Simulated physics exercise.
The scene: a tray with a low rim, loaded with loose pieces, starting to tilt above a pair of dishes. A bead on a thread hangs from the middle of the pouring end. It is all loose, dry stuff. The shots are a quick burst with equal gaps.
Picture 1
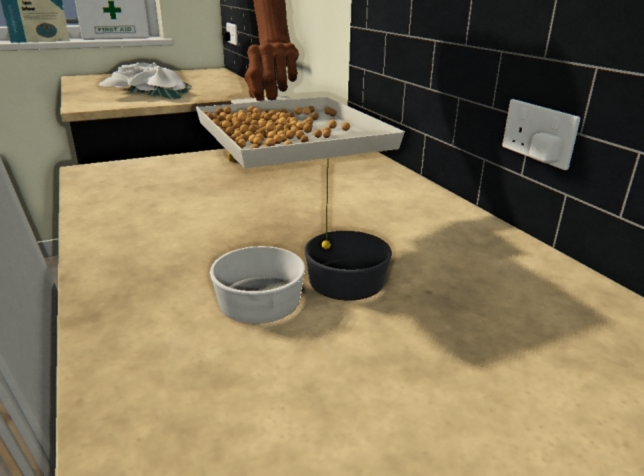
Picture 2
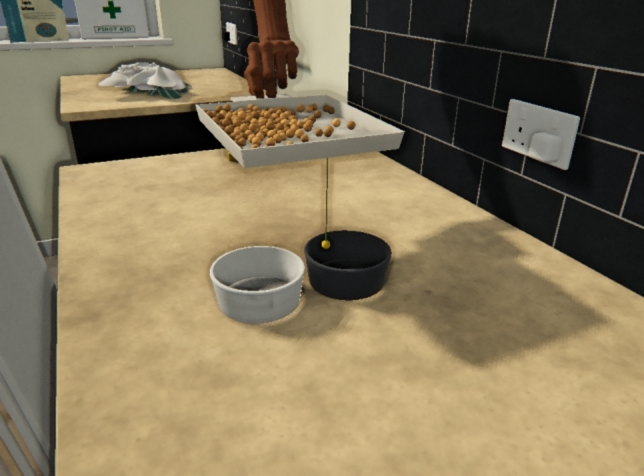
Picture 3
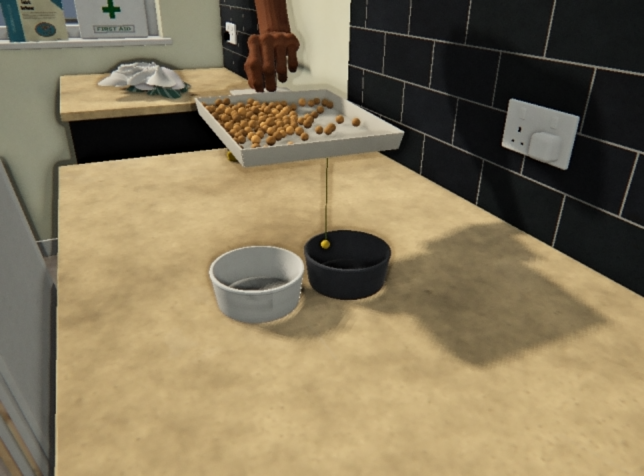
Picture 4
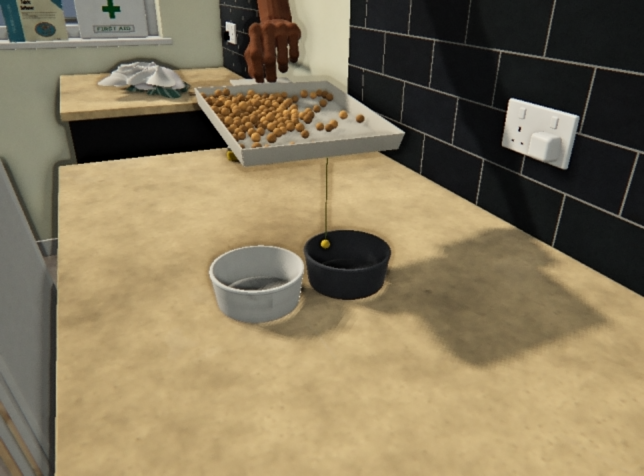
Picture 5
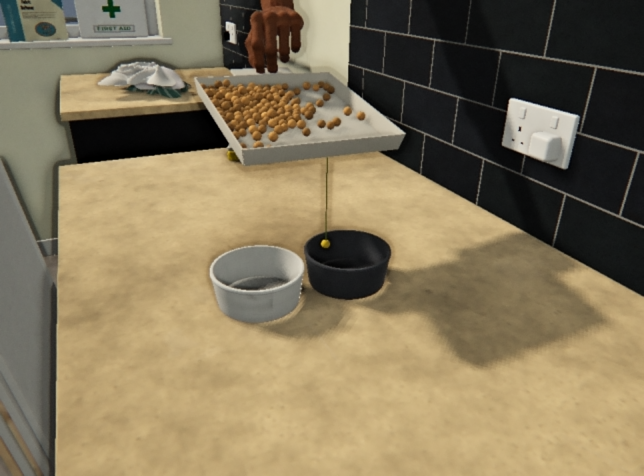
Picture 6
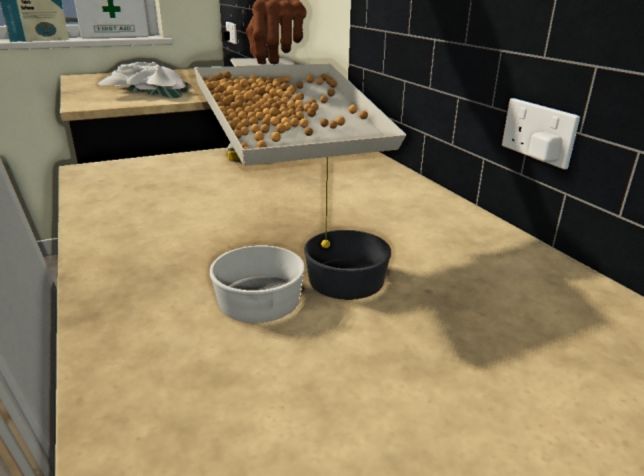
We see a brown hand above a pale tray of round wooden beads, over a white dish and a black dish on a counter; the tray gradually tilts toward its near edge as the beads shift and spread slightly.
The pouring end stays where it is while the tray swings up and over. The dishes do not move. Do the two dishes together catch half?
In the dishes lies under half of it.
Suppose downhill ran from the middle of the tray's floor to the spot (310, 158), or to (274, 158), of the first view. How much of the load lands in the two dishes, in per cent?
Roughly 20 per cent, and 90 per cent.
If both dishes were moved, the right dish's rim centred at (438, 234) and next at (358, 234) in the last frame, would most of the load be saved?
At the first place below a half, at the second below a half.
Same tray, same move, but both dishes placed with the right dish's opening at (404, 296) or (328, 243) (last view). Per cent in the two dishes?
The first gives 20 %, the second 0 %.
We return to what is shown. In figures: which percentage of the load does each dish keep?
The left dish has 0 per cent, the right dish has 10.
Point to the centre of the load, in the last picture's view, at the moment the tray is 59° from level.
Around (317, 126).
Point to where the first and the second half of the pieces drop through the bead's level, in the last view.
Early half (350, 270), late half (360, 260).
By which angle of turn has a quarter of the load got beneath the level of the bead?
At about 95°.
Shortly afterwards, tray tipped steeply; all but a few on the tray; only a few outside both; only a few in the air.
Next, tray tipped right over; near a quarter on the tray; only a few in the right dish; near half outside both; near a third in the air.
Some moments later, tray tipped past a quarter turn; only a few in the left dish; a little in the right dish; all but a few outside both.
In the end, tray tipped past a quarter turn; only a few in the left dish; a little in the right dish; all but a few outside both.
